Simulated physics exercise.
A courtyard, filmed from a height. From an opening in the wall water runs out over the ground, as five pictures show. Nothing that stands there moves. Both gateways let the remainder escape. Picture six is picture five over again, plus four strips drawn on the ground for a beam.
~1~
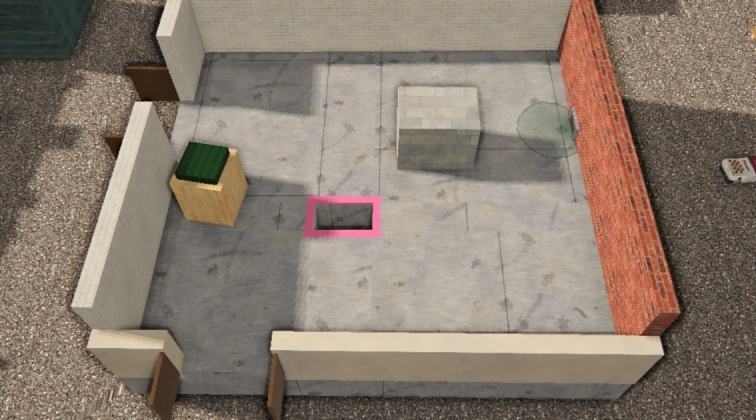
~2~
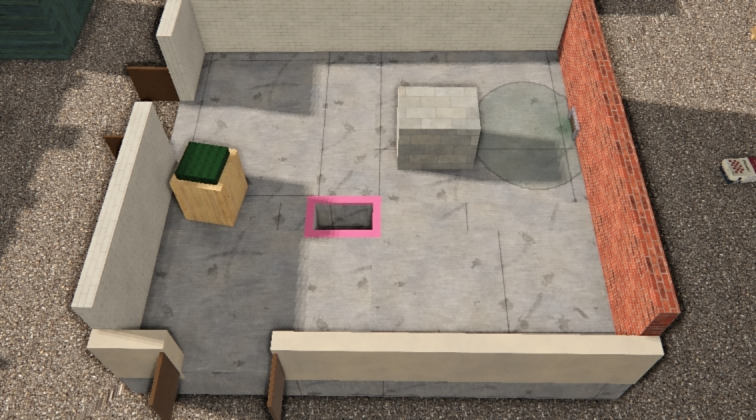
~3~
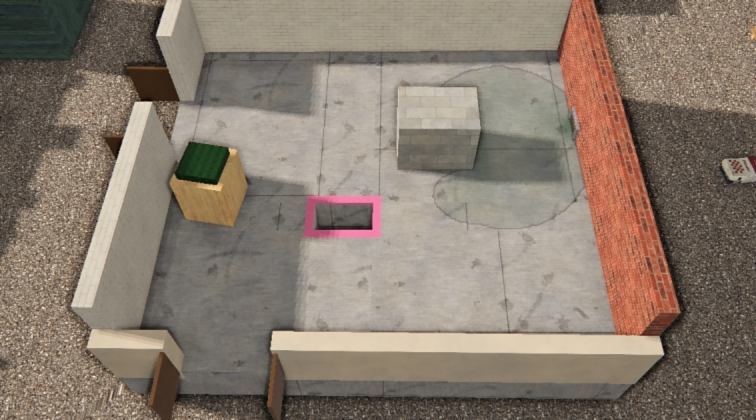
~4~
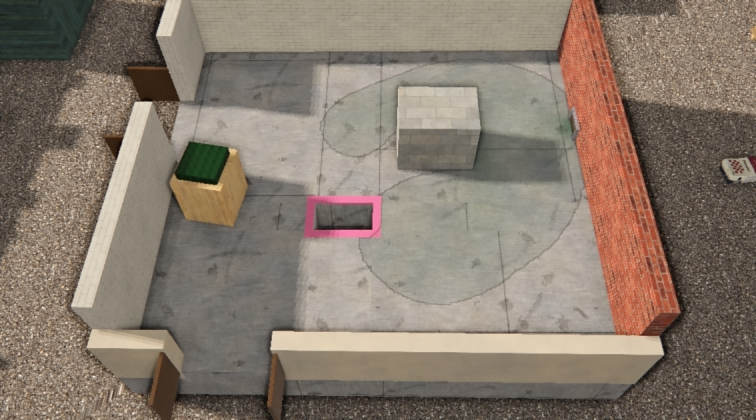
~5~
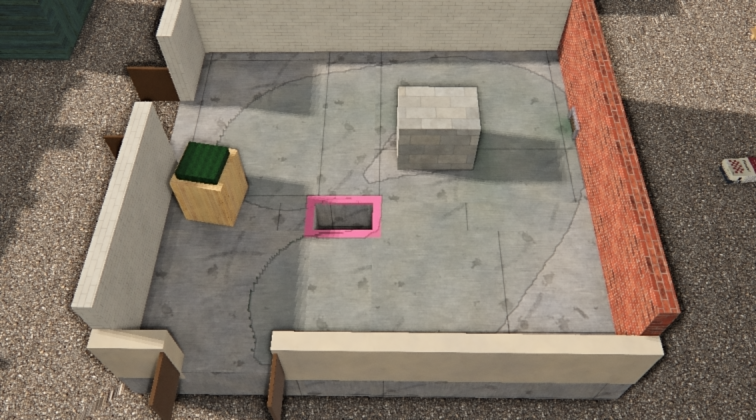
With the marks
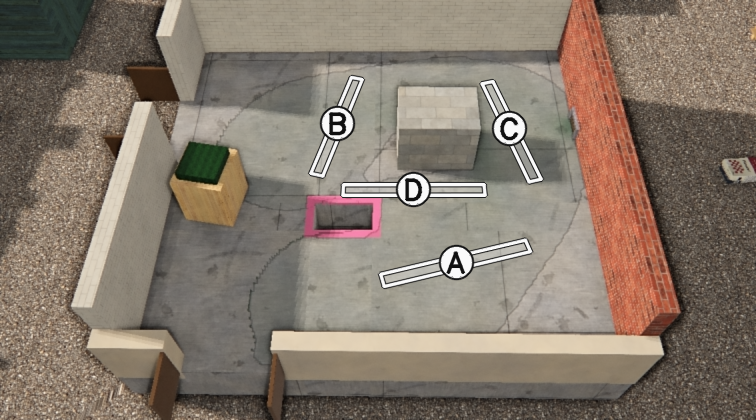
Water spreads from the brick wall across the walled yard, around the block, reaching the pink-edged drain.
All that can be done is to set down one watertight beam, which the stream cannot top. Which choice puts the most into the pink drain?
B works best here.
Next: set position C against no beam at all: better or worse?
Position C is worse.
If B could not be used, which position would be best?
Position A.
On the marked copy, A from (382, 280) to (527, 245); B from (316, 174) to (356, 78); C from (487, 82) to (535, 180); D from (343, 189) to (484, 189).
For position A, about 21 % of the stream runs into the pink drain, about 78 % out by the gates.
For position B, about 42 % of the stream runs into the pink drain, about 57 % out by the gates.
For position C, about 2 % of the stream runs into the pink drain, about 97 % out by the gates.
For position D, about 3 % of the stream runs into the pink drain, about 96 % out by the gates.
